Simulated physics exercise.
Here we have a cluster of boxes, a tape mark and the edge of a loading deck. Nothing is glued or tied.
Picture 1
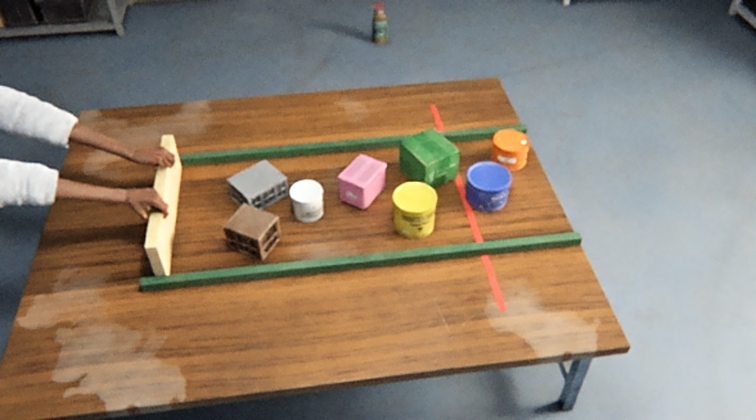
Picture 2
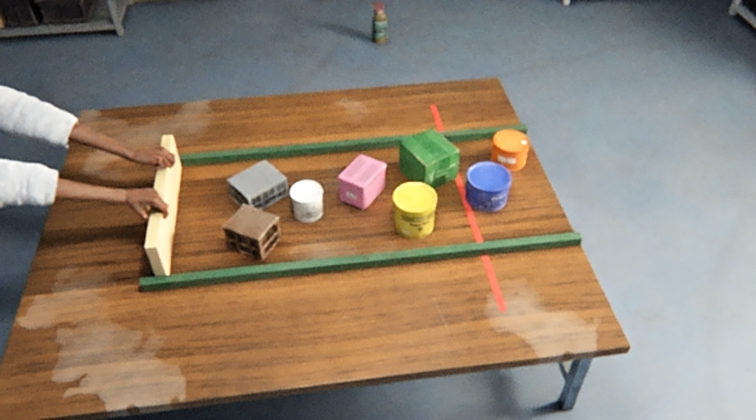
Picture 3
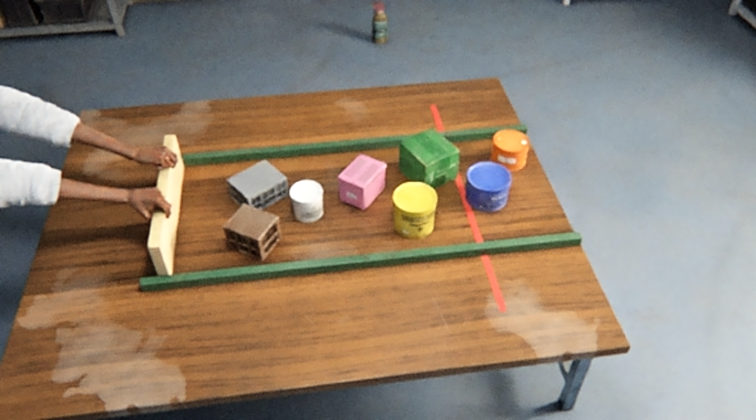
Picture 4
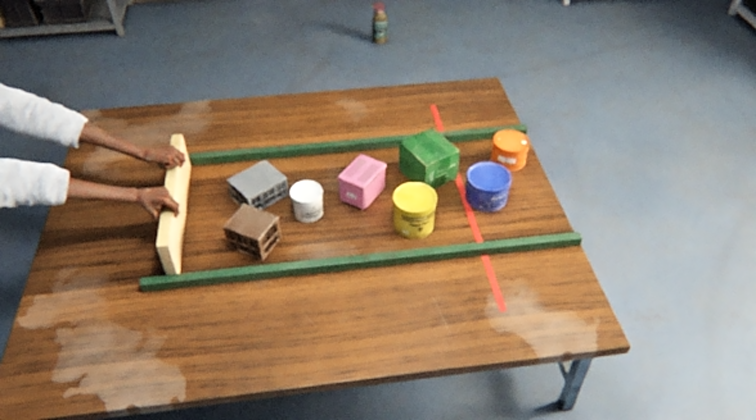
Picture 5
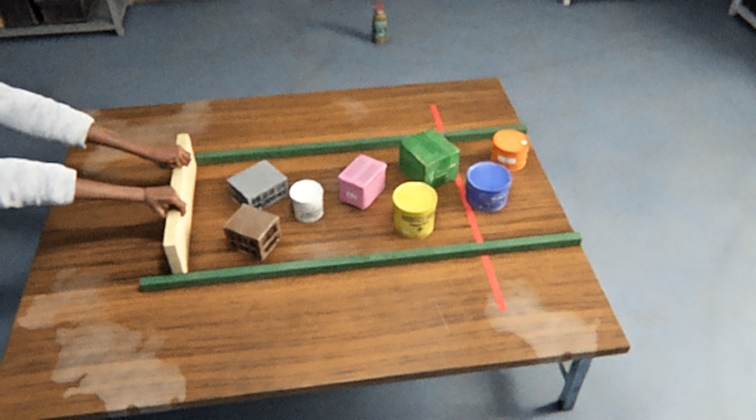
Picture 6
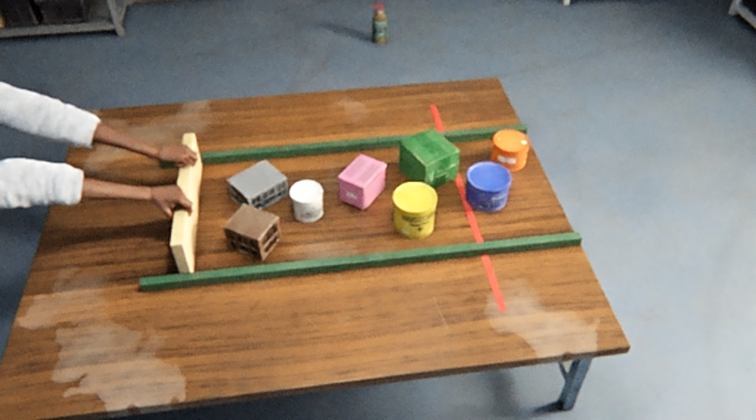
On a wooden table, two hands slowly sliding a pale plank rightward between green rails toward motionless colourful boxes and pails.
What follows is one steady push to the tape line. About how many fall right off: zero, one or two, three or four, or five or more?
Outcome: The number that fall off is one or two.
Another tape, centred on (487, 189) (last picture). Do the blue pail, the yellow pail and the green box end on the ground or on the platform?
The blue pail goes over; the yellow pail remains up; the green box falls.
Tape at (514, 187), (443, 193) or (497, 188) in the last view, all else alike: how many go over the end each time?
Try by try, 5, 1 and 4.
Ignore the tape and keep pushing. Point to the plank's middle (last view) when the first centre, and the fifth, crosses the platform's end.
At (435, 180) for the first, at (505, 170) for the fifth.
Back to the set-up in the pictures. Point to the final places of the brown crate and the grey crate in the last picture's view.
Near (494, 212) and (484, 162).
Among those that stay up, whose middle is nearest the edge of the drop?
The blue pail.
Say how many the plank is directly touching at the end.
That makes 3.
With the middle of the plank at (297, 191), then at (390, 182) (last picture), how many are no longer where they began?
At the one place 4, at the other 6.
Soon after, none off yet; orange canister at rest near (510, 150); blue pail at rest near (487, 187); green box at rest near (429, 160).
In the end, the number that fall off is one or two; gone, orange canister.
